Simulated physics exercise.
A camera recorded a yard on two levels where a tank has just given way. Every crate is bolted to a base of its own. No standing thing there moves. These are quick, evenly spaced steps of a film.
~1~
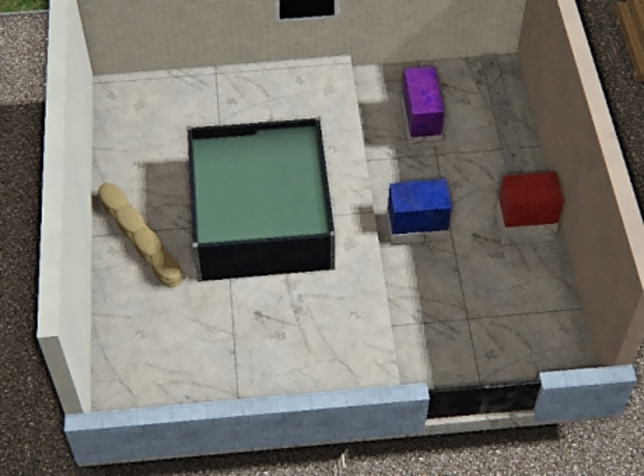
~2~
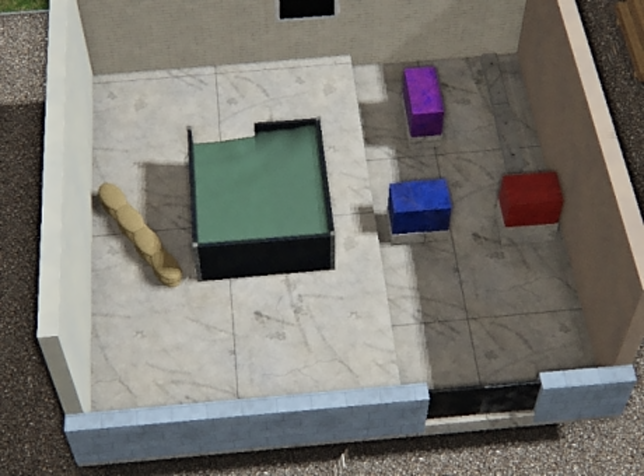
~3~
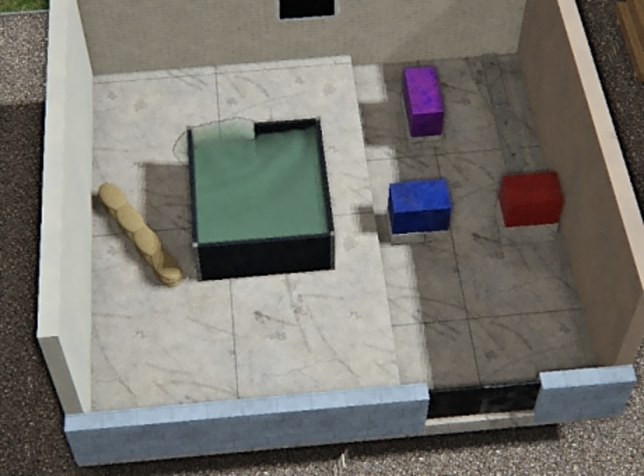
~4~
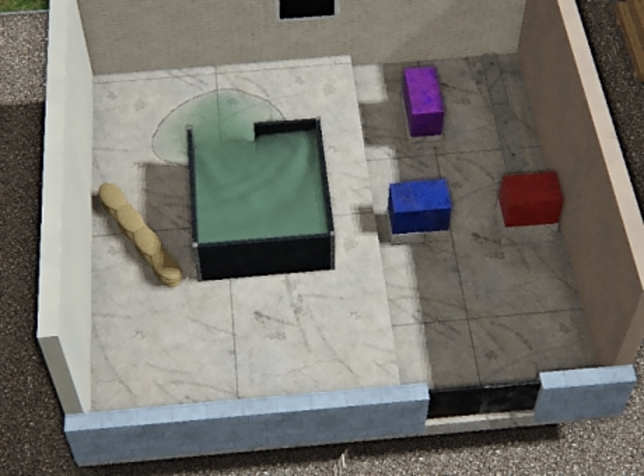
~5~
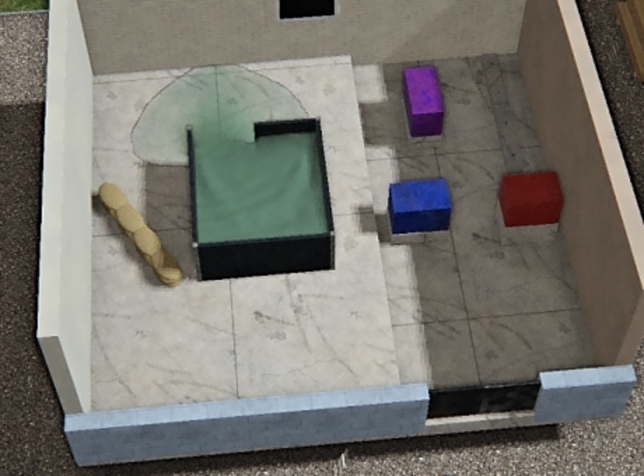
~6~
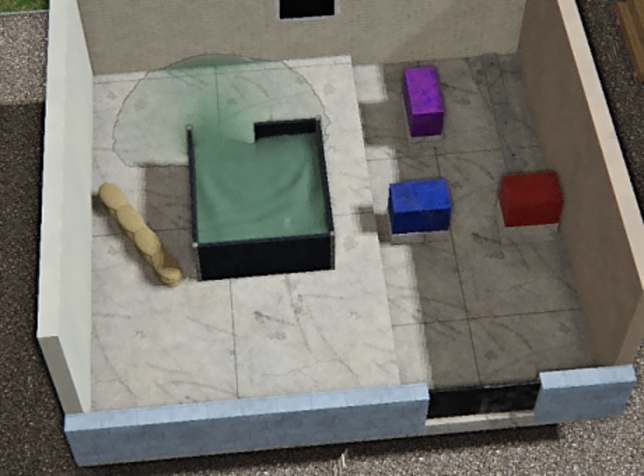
In a walled yard with blue, red and purple blocks, part of the far side of an open tank gave way, and greenish water poured through the gap and spread across the pale floor.
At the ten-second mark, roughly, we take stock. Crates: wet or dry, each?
Red crate dry, purple crate dry, blue crate dry.
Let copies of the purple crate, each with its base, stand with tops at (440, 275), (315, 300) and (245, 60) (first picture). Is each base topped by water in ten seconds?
Checked in the order given, number one never gets reached, number two never gets reached and number three does get flooded.
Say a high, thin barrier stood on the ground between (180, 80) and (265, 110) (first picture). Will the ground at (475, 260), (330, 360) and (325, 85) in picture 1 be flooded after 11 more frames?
First unwetted, then unwetted, then inundated.
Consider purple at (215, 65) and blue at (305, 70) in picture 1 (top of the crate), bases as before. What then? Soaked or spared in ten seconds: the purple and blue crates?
Briefly, the purple one gets flooded and the blue one gets flooded.
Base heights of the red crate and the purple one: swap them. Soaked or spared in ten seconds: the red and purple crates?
Red crate untouched, purple crate untouched.
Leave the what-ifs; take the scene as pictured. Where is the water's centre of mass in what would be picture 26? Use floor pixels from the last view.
That comes out near (242, 156).
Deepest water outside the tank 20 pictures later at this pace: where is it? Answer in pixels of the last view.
I'd put it around (105, 192).
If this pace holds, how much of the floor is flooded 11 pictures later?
That should be about 25 %.
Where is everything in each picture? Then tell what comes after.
The first picture shows the open tank at (259, 184) is whole and still.
In the second picture, the front is at (188, 163), out from the gap on the open tank's far side.
In the third picture, water pours out on the open tank's far side and has run to (244, 122).
In the fourth picture, water pours out on the open tank's far side and has run to (234, 94).
In the fifth picture, the front is at (202, 68), out from the gap on the open tank's far side.
In the sixth picture, the front is at (157, 72), out from the gap on the open tank's far side.
A moment on, water covers 15 % of the floor; the red crate not reached, the purple crate not reached, the blue crate not reached.
Next, water covers 25 % of the floor; the red crate not reached, the purple crate water round its plinth, the blue crate not reached.
Then, water covers 45 % of the floor; the red crate not reached, the purple crate water round its plinth, the blue crate water round its plinth.
Later, water covers 70 % of the floor; the red crate water round its plinth, the purple crate water round its plinth, the blue crate water round its plinth.
In the end, water covers 90 % of the floor; the red crate stayed above the water, the purple crate stayed above the water, the blue crate stayed above the water.
